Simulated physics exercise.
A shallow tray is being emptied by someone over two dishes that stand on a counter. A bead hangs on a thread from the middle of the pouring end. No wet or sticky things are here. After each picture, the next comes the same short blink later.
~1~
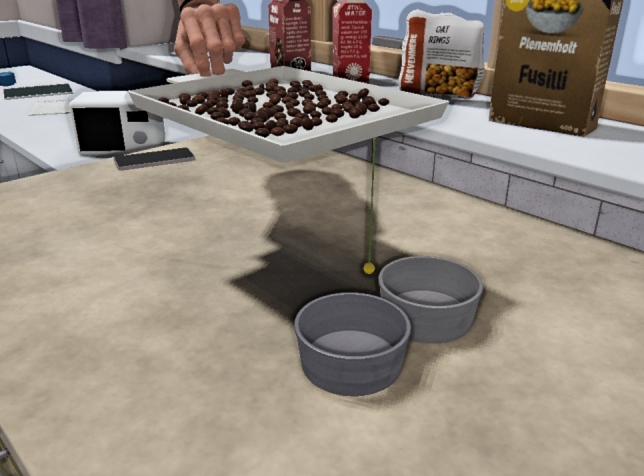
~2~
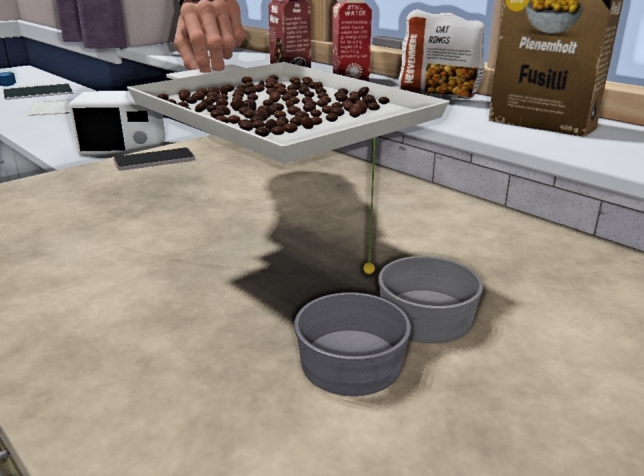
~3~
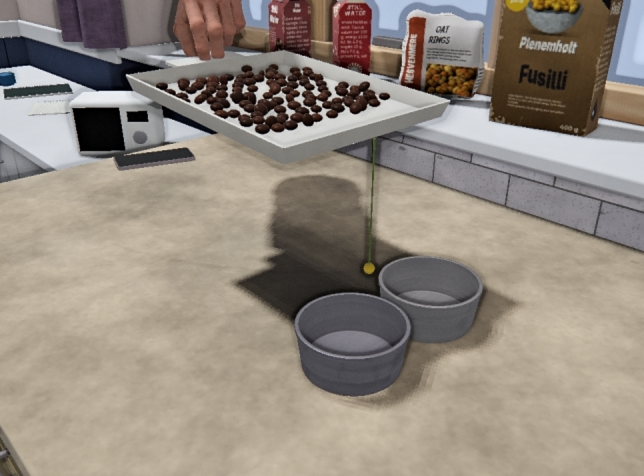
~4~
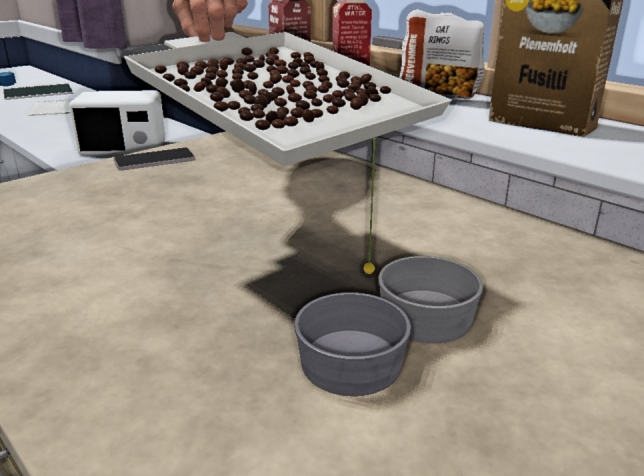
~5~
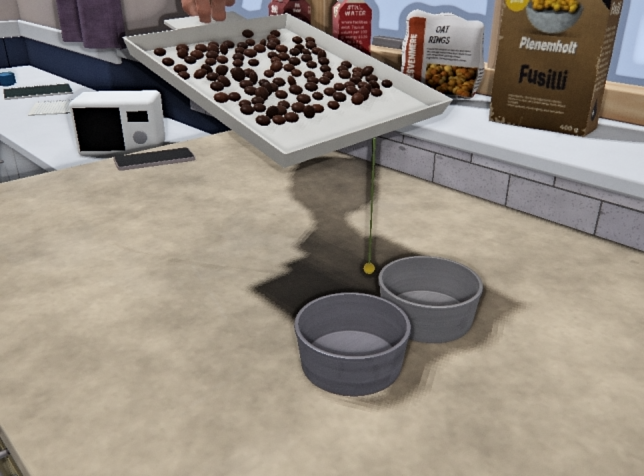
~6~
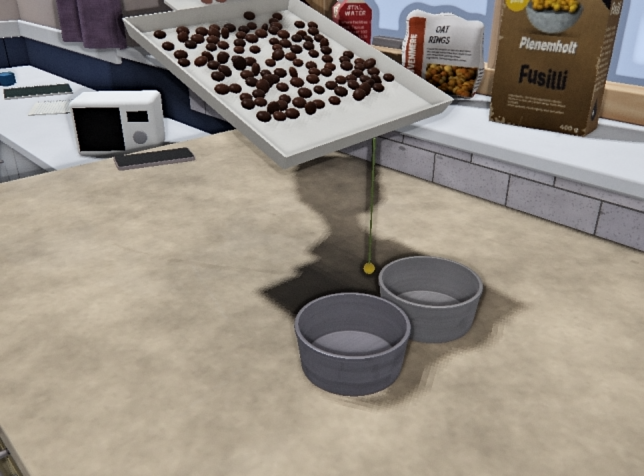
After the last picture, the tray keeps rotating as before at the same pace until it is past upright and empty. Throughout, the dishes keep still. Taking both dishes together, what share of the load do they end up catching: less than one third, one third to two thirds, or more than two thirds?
They catch more than two thirds.
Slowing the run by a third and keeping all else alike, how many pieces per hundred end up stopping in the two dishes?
Result: About 80 per cent.
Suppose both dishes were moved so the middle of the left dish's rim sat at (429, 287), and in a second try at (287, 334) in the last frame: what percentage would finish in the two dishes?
It comes to near 30 per cent the first time and near 60 per cent the second time.
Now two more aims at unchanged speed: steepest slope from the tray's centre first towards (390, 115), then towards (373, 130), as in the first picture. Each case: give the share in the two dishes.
Roughly 20 percent first and 70 percent second.
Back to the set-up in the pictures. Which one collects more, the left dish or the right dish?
You'll find more in the left of the two at the end.
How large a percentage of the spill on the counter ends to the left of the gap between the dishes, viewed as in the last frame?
Some 60 %.
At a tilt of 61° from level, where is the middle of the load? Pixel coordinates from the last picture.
Roughly (353, 127).
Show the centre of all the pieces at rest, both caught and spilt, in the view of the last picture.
Once nothing moves, the middle sits near (361, 355).
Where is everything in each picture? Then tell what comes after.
Corners of the pouring end at (284, 143) and (442, 101), level; middle of the load at (268, 105), flat chocolate drops; left dish at (393, 365); right dish at (470, 315); bead on its thread at (369, 268), in the first frame.
Corners of the pouring end at (284, 143) and (443, 101), level; middle of the load at (268, 103), in the second frame.
Corners of the pouring end at (284, 145) and (443, 100), tipped barely, lowest at the left corner; middle of the load at (268, 96), in the third frame.
Corners of the pouring end at (285, 147) and (444, 99), tipped a little, lowest at the left corner; middle of the load at (268, 85), in the fourth frame.
Corners of the pouring end at (286, 149) and (446, 98), tipped a little, lowest at the left corner; middle of the load at (269, 74), in the fifth frame.
Corners of the pouring end at (287, 152) and (447, 98), tipped clearly, lowest at the left corner; middle of the load at (270, 63); left dish at (393, 365); right dish at (470, 315), in the sixth frame.
Soon, tray tipped steeply; most on the tray; a small part in the air.
A while on, tray tipped right over; about a quarter on the tray; about a third in the left dish; a small part in the right dish; a small part outside both; a small part in the air.
Towards the end, tray tipped past a quarter turn; about half in the left dish; about a quarter in the right dish; about a quarter outside both.
Finally, tray tipped past a quarter turn; about half in the left dish; about a quarter in the right dish; about a quarter outside both.
